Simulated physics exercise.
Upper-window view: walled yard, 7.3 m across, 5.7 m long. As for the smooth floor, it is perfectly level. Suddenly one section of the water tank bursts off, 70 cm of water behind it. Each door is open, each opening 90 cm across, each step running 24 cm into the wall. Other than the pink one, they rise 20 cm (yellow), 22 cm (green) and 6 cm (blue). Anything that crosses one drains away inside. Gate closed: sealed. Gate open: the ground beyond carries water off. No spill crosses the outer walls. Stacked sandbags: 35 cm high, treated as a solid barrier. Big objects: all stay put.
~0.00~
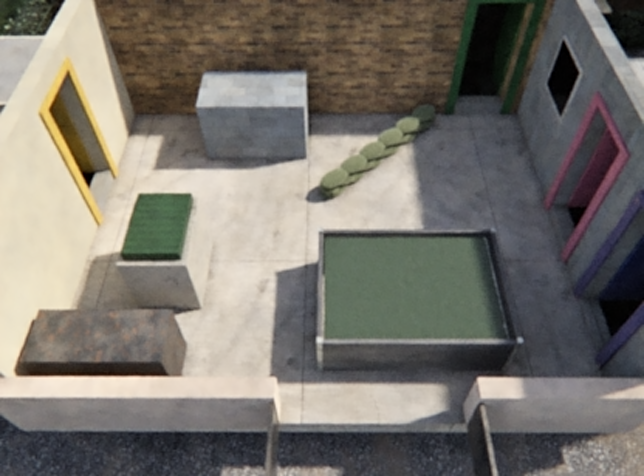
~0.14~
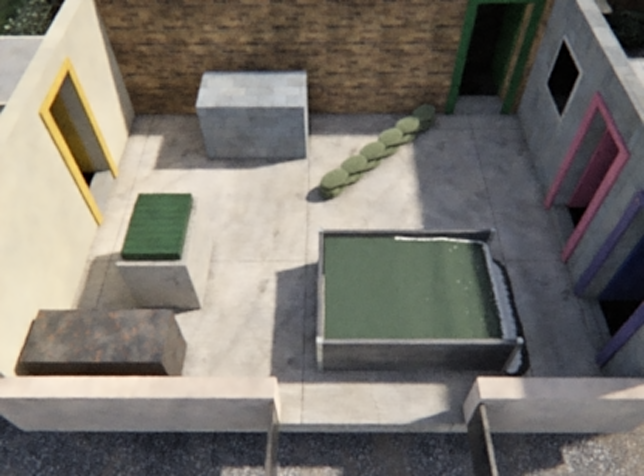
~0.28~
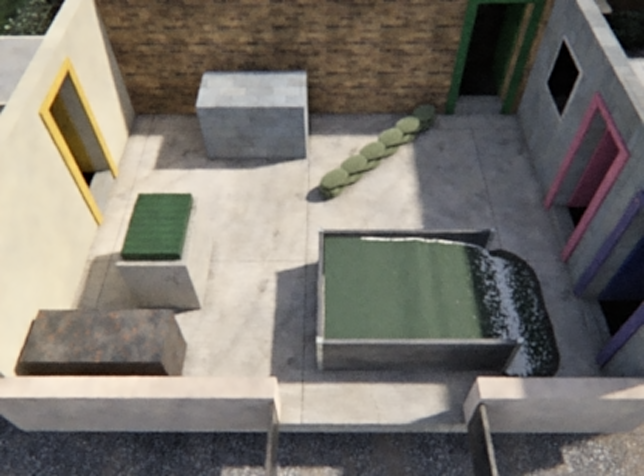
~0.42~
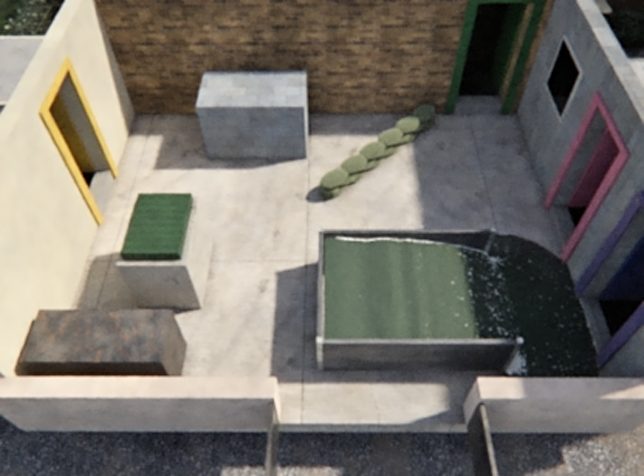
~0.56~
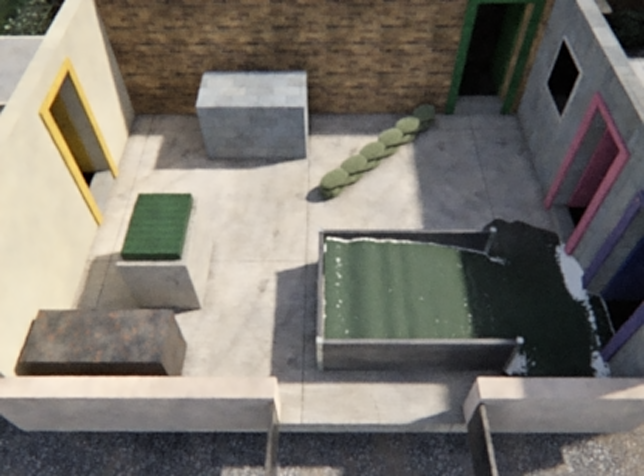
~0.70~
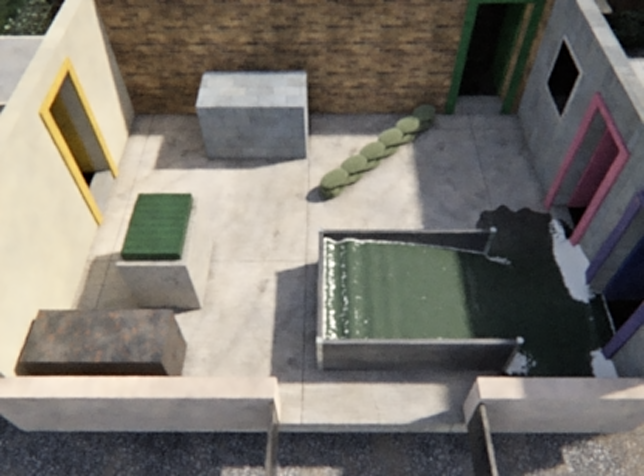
The clip opens on a walled yard seen from above, with a full tank of green water standing still near a row of sandbags. The tank's right side bursts away and foaming water pours out across the floor, then spreads along the right wall to the pink door.
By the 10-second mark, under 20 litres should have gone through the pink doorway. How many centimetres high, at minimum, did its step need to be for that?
It needed to be about 18 cm high.
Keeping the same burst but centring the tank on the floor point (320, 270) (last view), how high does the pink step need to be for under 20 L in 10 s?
About 29 centimetres.
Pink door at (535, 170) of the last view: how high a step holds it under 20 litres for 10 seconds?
You'd want it roughly 8.0 cm high.
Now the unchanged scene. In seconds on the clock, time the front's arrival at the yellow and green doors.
Yellow not in the 10 s, green 2.0 s.
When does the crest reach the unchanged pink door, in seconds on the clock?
About 1.6 seconds.
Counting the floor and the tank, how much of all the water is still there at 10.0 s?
Share still there: Approx. 58 percent.
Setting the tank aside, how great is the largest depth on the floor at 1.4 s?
Max depth: Around 44 cm.
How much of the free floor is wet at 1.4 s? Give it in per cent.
Close to 15 per cent is wet.
After 1.4 s water covers 15 % of the floor, deepest (44 cm) near (572, 295); 22 cm at the pink door, 7 litres in over its 13 cm step.
After 3.0 s water covers 35 % of the floor, deepest (33 cm) near (428, 117); 16 cm at the pink door, 43 litres in over its 13 cm step.
After 10.0 s water covers 75 % of the floor, deepest (10 cm) near (556, 245); 9 cm at the pink door, 48 litres in over its 13 cm step.
At the pink door as built, the water arrived by 0.7 s and peaked near 22 cm at 1.6 s.
Run again over the same 10 s with other heights there, 27 litres in over 16.5 cm, 14 litres over 19.5 cm. The limit of 20 litres is kept from about 18 cm up.
